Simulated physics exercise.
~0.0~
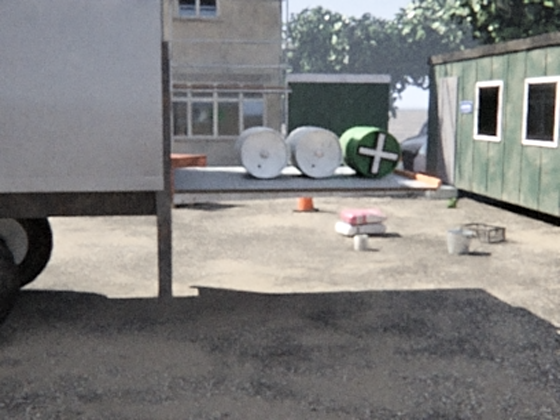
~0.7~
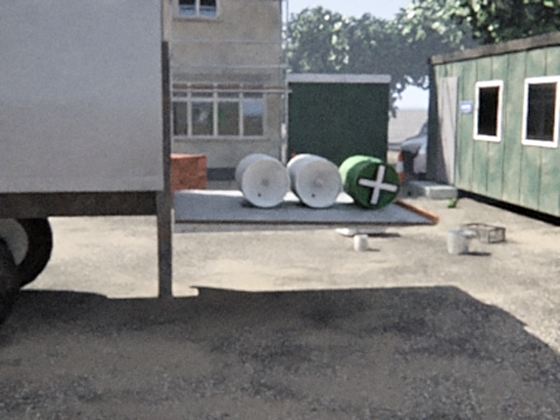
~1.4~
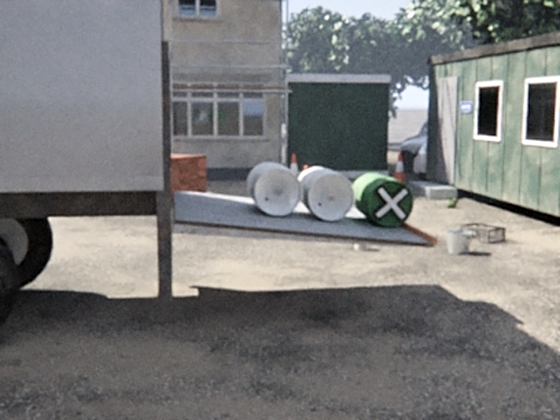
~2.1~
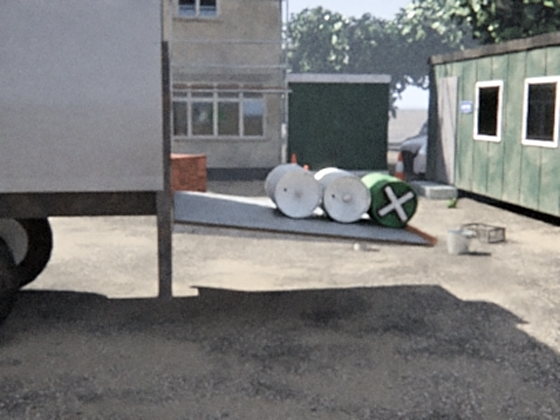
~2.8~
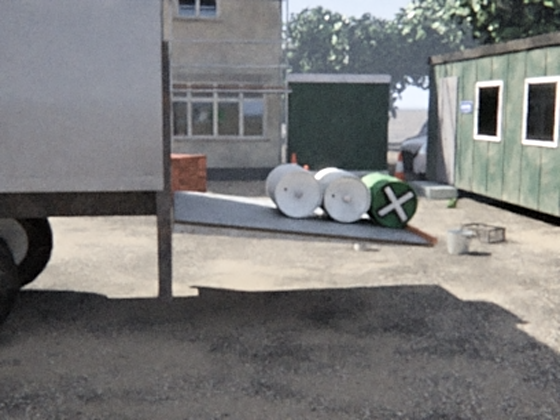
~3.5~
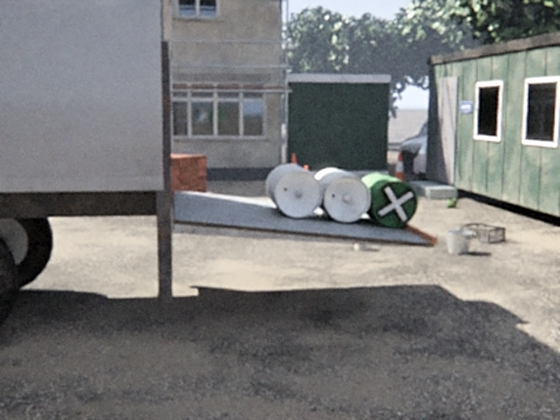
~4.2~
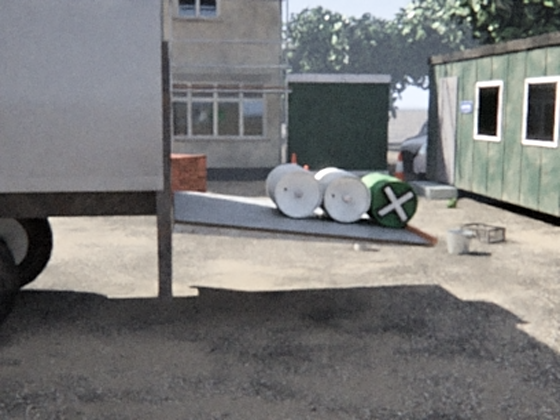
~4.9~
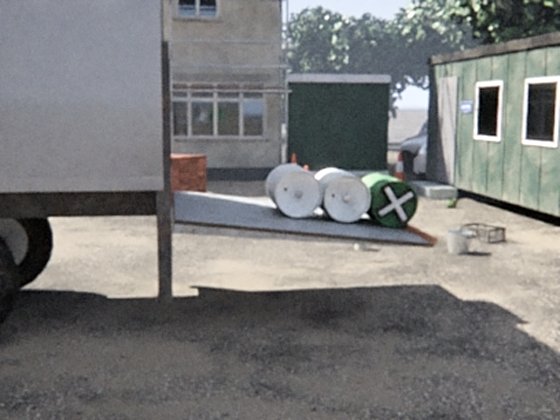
The rear of a grey lorry fills the left of a sunlit yard, seen from ground level across a broad patch of shadow. Behind it, a steel platform carries two white drums and, to their right, a green one marked with a white cross, with a pale building and a dark green shed beyond and a green cabin at right. The platform sinks, then tilts down to the right. The drums roll a short way towards its lower edge, and the white ones close up behind the green one. All three come to rest against each other, still on the sloping platform.
